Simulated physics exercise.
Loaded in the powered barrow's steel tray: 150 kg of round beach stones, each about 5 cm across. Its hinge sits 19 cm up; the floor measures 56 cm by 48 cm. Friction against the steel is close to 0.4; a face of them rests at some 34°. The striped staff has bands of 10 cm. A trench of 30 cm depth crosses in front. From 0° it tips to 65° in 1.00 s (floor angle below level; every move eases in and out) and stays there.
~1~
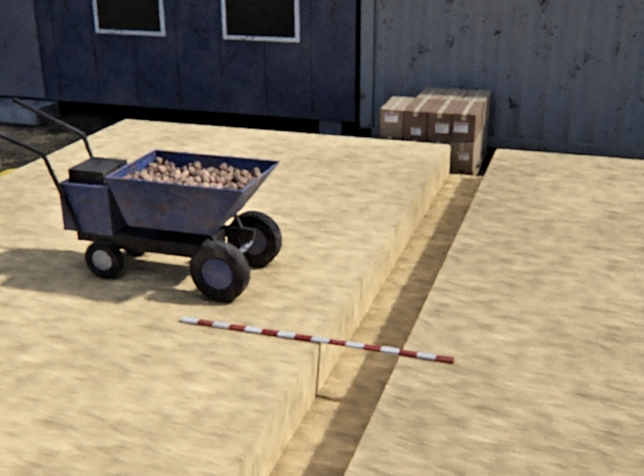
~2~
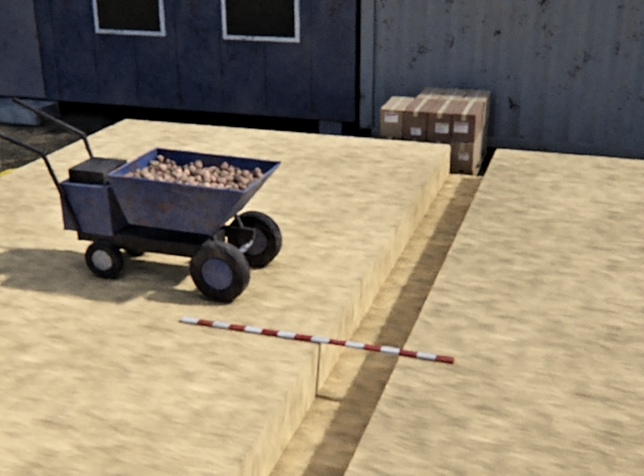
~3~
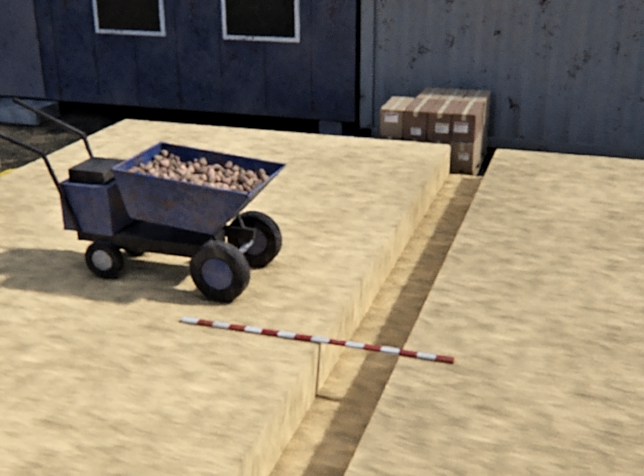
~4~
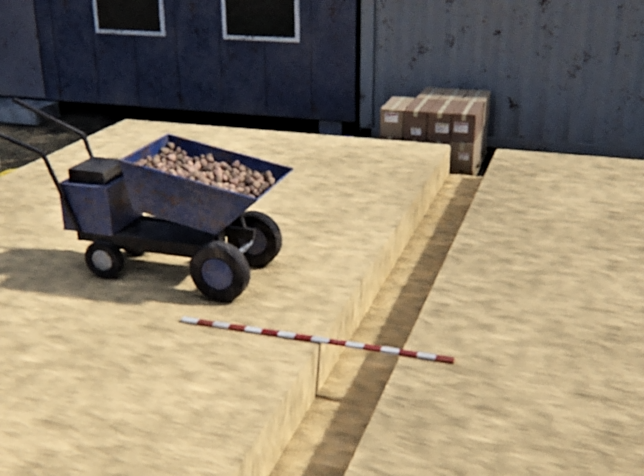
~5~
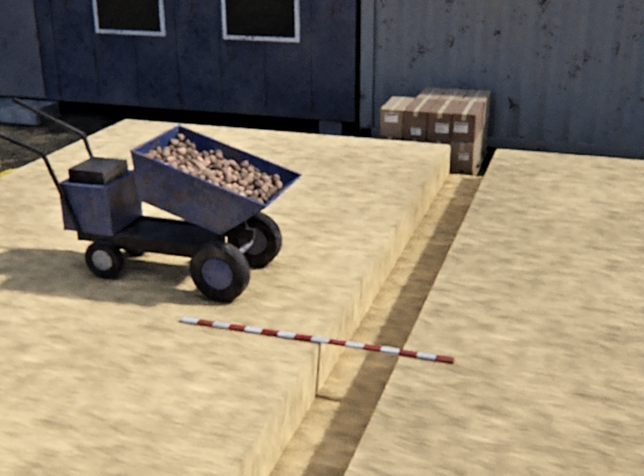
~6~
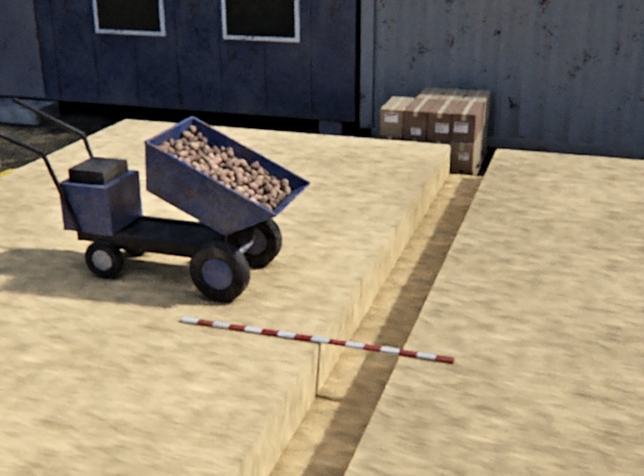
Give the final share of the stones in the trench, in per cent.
Close to 88 in a hundred.
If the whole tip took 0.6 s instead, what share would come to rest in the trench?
It would be near 90 per cent.
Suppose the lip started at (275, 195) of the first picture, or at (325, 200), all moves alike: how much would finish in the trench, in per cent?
Near 95 per cent from the first place, 40 from the second.
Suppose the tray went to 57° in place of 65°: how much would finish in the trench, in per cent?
It would be near 60 per cent.
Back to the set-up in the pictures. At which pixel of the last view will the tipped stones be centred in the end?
Their middle is at about (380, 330).
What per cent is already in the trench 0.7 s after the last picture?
Some 15 per cent.
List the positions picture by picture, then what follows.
The tray is at 0°, its lip at (241, 192); the top of the load is at (204, 174), in the first picture.
Lip at (243, 193), floor tilted 1°, highest stones at (180, 171), in the second picture.
Lip at (249, 196), floor tilted 5°, highest stones at (164, 164), in the third picture.
The tray is at 10°, its lip at (257, 200); the top of the load is at (167, 155), in the fourth picture.
The tray is at 17°, its lip at (266, 207); the top of the load is at (178, 146), in the fifth picture.
Lip at (276, 216), floor tilted 25°, highest stones at (185, 140), in the sixth picture.
Then, 0.3 s after the last picture the floor is at 55°, 100 % in the tray; the foremost stones are at (306, 237).
Then, 0.7 s after the last picture the floor is at 65°, 73 % in the tray, 11 % short of the trench, 16 % in the trench; the foremost stones are at (378, 323).
Then, 1.0 s after the last picture the floor is at 65°, 33 % in the tray, 11 % short of the trench, 55 % in the trench; the foremost stones are at (413, 352).
Then, 3.0 s after the last picture the floor is at 65°, 0 % in the tray, 12 % short of the trench, 88 % in the trench; the foremost stones are at (414, 349).
